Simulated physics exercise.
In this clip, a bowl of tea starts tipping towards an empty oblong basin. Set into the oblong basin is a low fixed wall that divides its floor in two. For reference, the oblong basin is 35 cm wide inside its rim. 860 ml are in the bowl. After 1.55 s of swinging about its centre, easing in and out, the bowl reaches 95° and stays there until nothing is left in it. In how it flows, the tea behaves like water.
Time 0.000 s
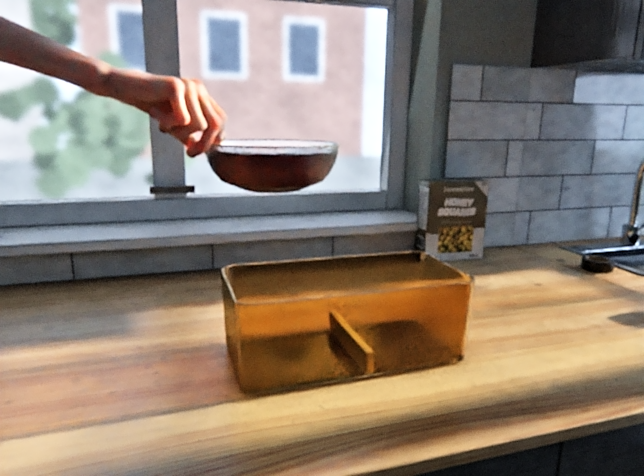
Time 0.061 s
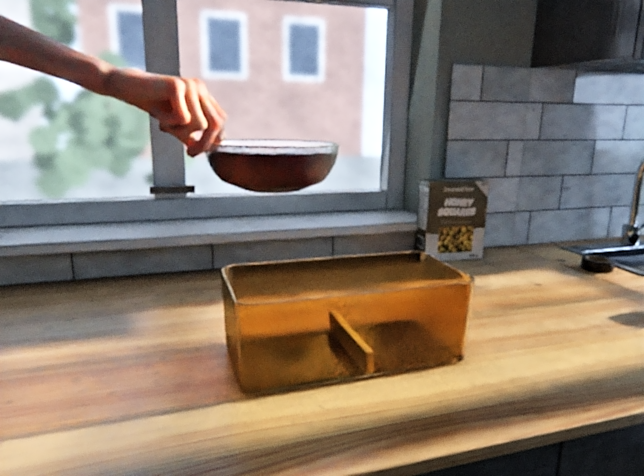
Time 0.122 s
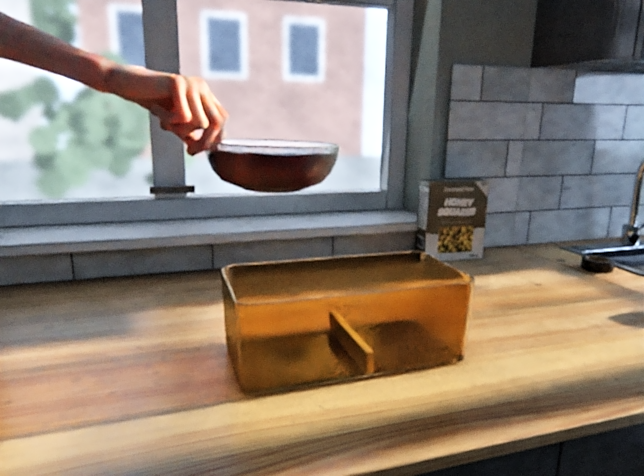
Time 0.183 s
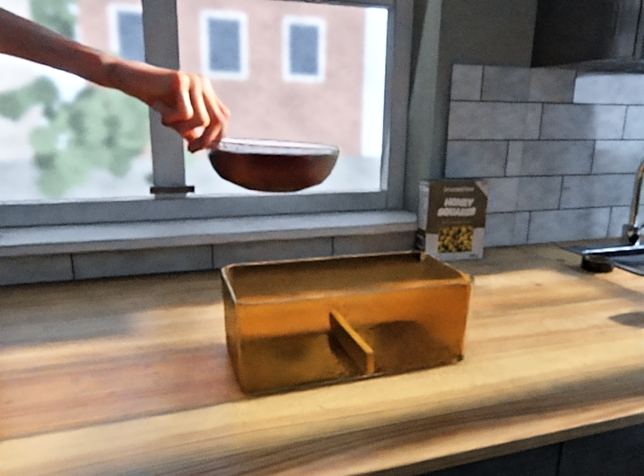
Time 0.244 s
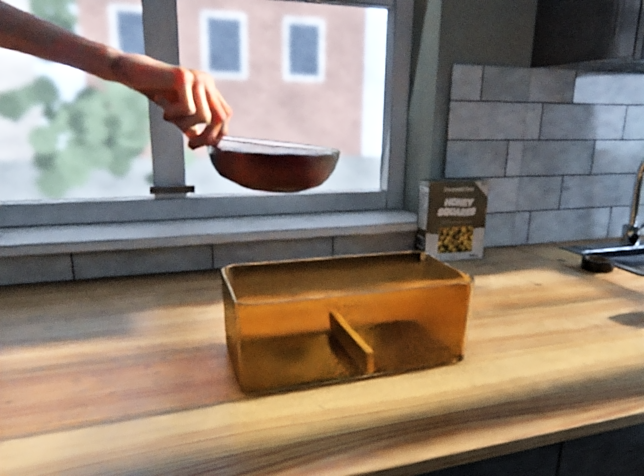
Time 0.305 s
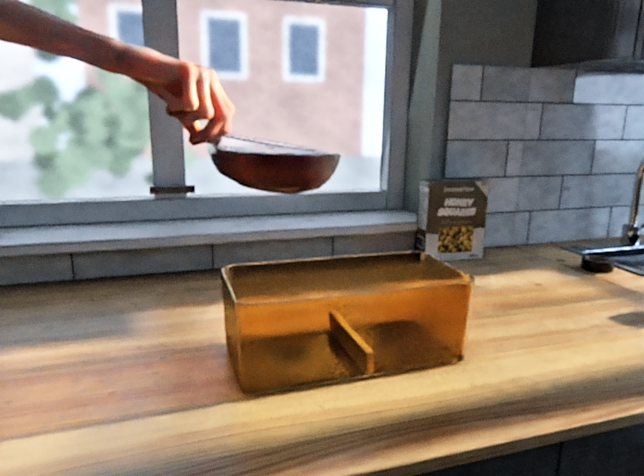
A bare arm reaches in from the left in front of a window, its hand holding a dark reddish-brown bowl above a wooden kitchen counter, seen from slightly above. Below sits an empty, see-through amber oblong basin with a low divider, with a small box behind it and grey tiles at right. The hand slowly tilts the bowl slightly to the right while the view stays still.
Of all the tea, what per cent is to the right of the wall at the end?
I would say 77 percent.
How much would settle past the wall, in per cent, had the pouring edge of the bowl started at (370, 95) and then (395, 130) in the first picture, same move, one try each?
Roughly 80 per cent the first time and 60 per cent the second.
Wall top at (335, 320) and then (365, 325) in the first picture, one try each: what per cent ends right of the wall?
90 then 65 %.
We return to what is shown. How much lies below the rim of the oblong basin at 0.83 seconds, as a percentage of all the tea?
Fraction in basin: Approx. 26%.
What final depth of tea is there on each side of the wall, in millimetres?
Left part about 6 mm deep, right part about 26 mm deep.
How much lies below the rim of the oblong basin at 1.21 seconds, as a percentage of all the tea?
Some 90 per cent.
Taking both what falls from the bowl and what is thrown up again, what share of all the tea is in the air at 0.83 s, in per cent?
Close to 36 in a hundred.
Then, 0.83 s in, the tilt is 53° and 38 per cent is still to pour, 2 is left of the wall and 24 right of it.
Then, 1.21 s in, the tilt is 84° and 3 per cent is still to pour, 13 is left of the wall and 78 right of it.
Then, 1.61 s in, the tilt is 95° and 0 per cent is still to pour, 22 is left of the wall and 78 right of it.
Then, 2.05 s in, the tilt is 95° and 0 per cent is still to pour, 22 is left of the wall and 77 right of it.
Finally, 22 per cent lies left of the wall, 77 right of it and 1 outside.
